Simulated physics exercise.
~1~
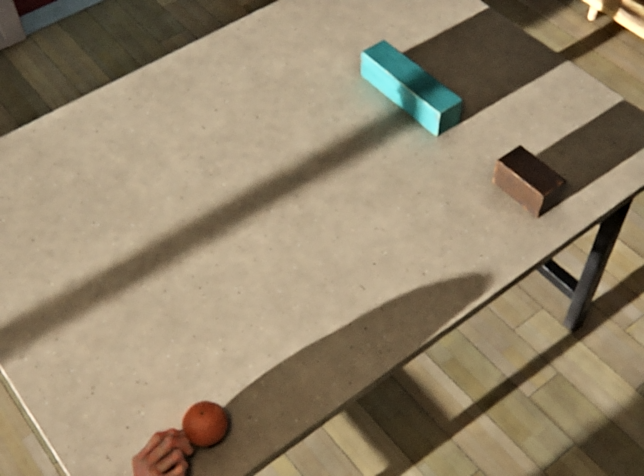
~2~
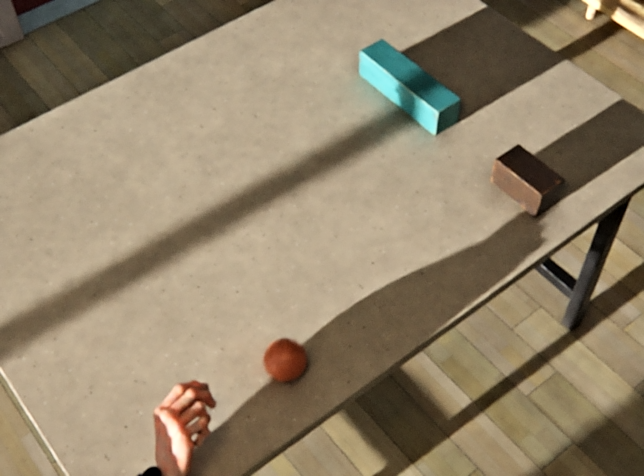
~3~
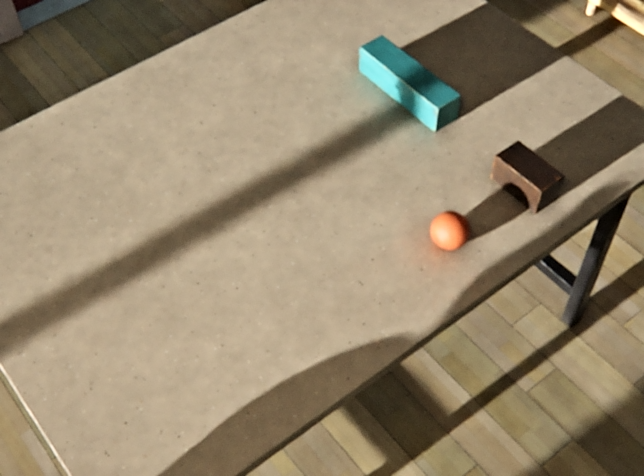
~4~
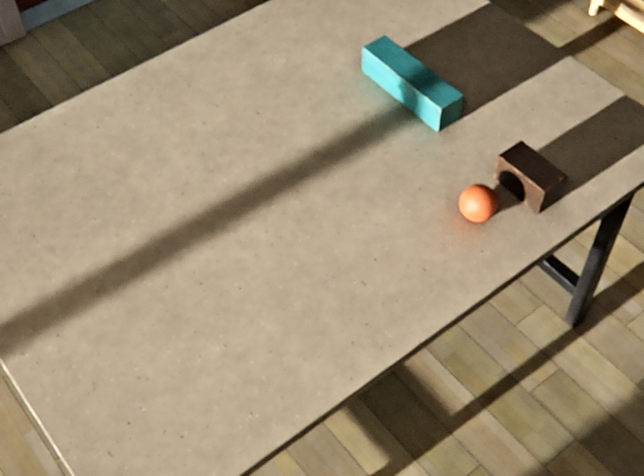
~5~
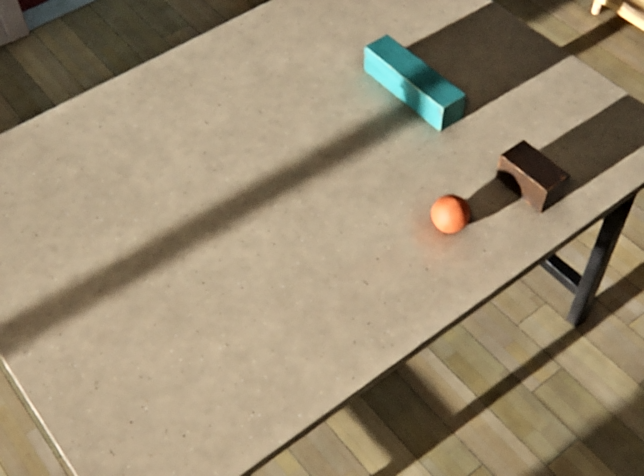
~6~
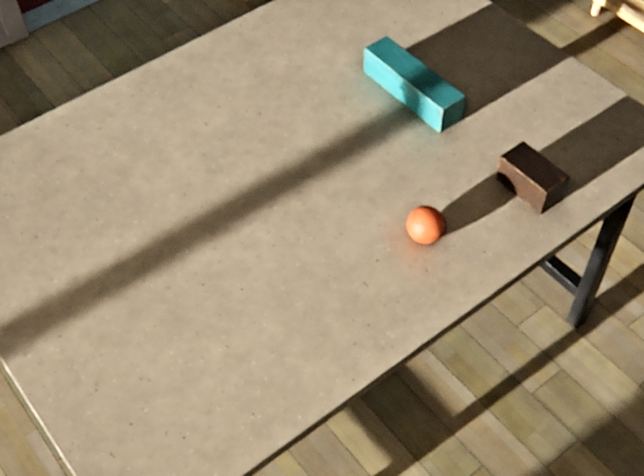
We see a hand send an orange rolling up and to the right across a table toward a turquoise block and a dark brown one, then draw back. The orange hits the dark block, rebounds a short way to the left and ends up stopped in front of it.
